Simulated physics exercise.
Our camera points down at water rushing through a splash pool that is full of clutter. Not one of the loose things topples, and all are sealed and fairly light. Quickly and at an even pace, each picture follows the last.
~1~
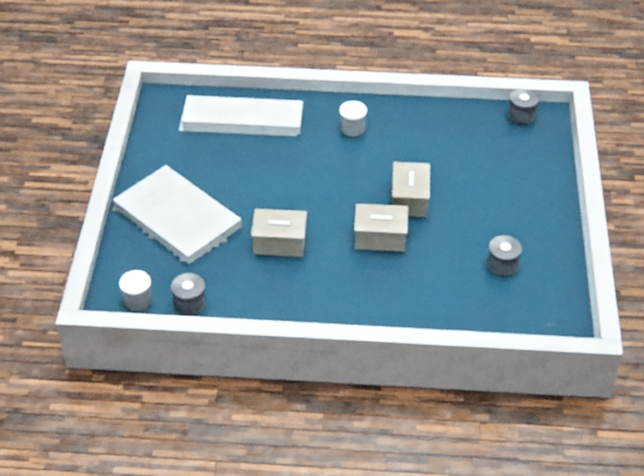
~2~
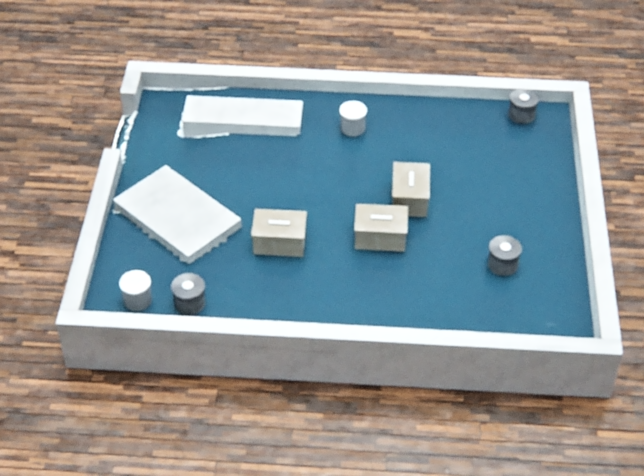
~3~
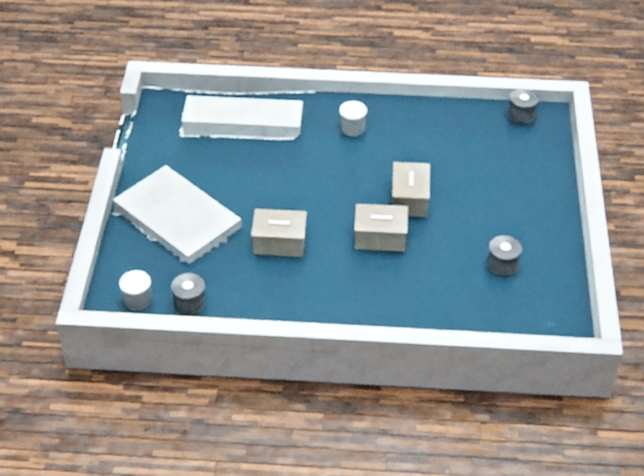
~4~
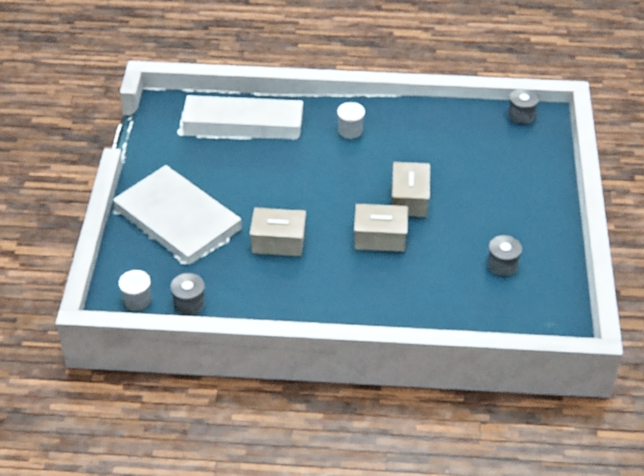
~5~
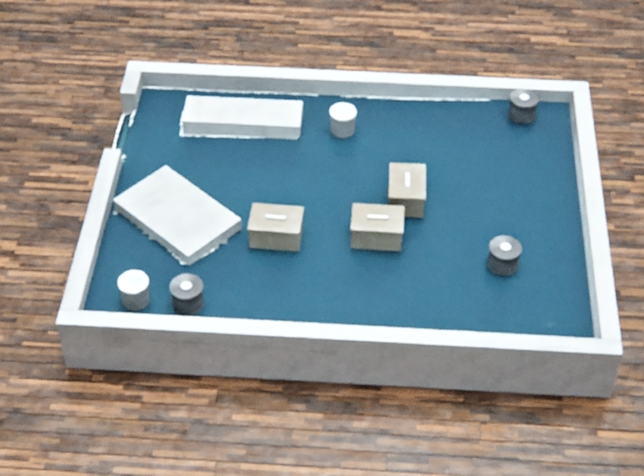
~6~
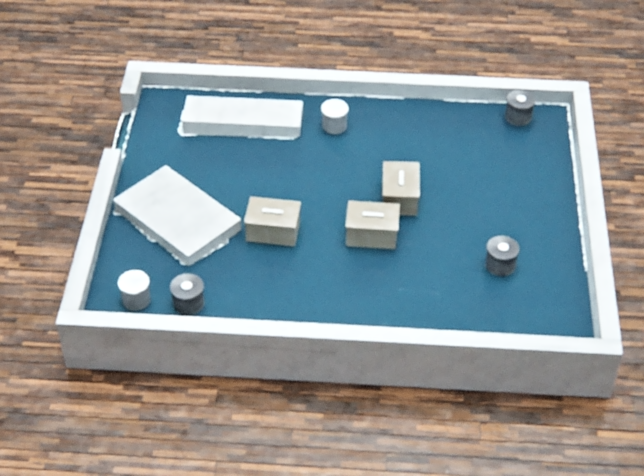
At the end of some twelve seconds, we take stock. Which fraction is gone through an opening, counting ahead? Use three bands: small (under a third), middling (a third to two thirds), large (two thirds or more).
Small.
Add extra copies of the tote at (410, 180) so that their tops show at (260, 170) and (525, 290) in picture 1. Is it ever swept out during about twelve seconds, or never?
Copy one taken away, copy two still there.
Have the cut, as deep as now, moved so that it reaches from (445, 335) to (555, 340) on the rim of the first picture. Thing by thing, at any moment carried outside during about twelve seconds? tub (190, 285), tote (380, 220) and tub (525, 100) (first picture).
Item one: Remains; item two: Leaves; item three: Remains.
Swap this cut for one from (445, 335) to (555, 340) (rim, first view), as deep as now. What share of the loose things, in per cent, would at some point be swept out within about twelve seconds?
40 per cent.
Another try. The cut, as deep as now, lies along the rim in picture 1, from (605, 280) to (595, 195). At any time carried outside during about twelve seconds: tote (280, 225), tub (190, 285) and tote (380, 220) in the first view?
Retained, retained and lost.
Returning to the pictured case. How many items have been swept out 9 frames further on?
That comes to 0.
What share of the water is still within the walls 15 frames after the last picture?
76 %.
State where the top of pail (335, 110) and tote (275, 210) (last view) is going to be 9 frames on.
Around (290, 84) and (243, 172).
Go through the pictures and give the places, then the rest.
In the first frame, a pail at (353, 110) floats; a tote at (279, 224) floats; 0 of 8 have shifted.
In the second frame, a pail at (353, 110) floats; a tote at (279, 224), afloat; 0 of 8 have shifted.
In the third frame, a pail at (353, 110), afloat; a tote at (279, 224) floats; 0 of 8 have shifted.
In the fourth frame, a pail at (351, 111), afloat; a tote at (278, 223) floats; 0 of 8 have shifted.
In the fifth frame, a pail at (343, 111) floats, close to its start; a tote at (276, 218) floats, close to its start; 2 of 8 have shifted.
In the sixth frame, a pail at (335, 108) floats, close to its start; a tote at (273, 212), afloat, close to its start; 4 of 8 have shifted.
A moment on, 0 of 8 are out; 8 afloat.
Next, 0 of 8 are out; 8 afloat.
Later, 0 of 8 are out; 8 afloat.
In the end, 1 of 8 are out; 7 afloat.
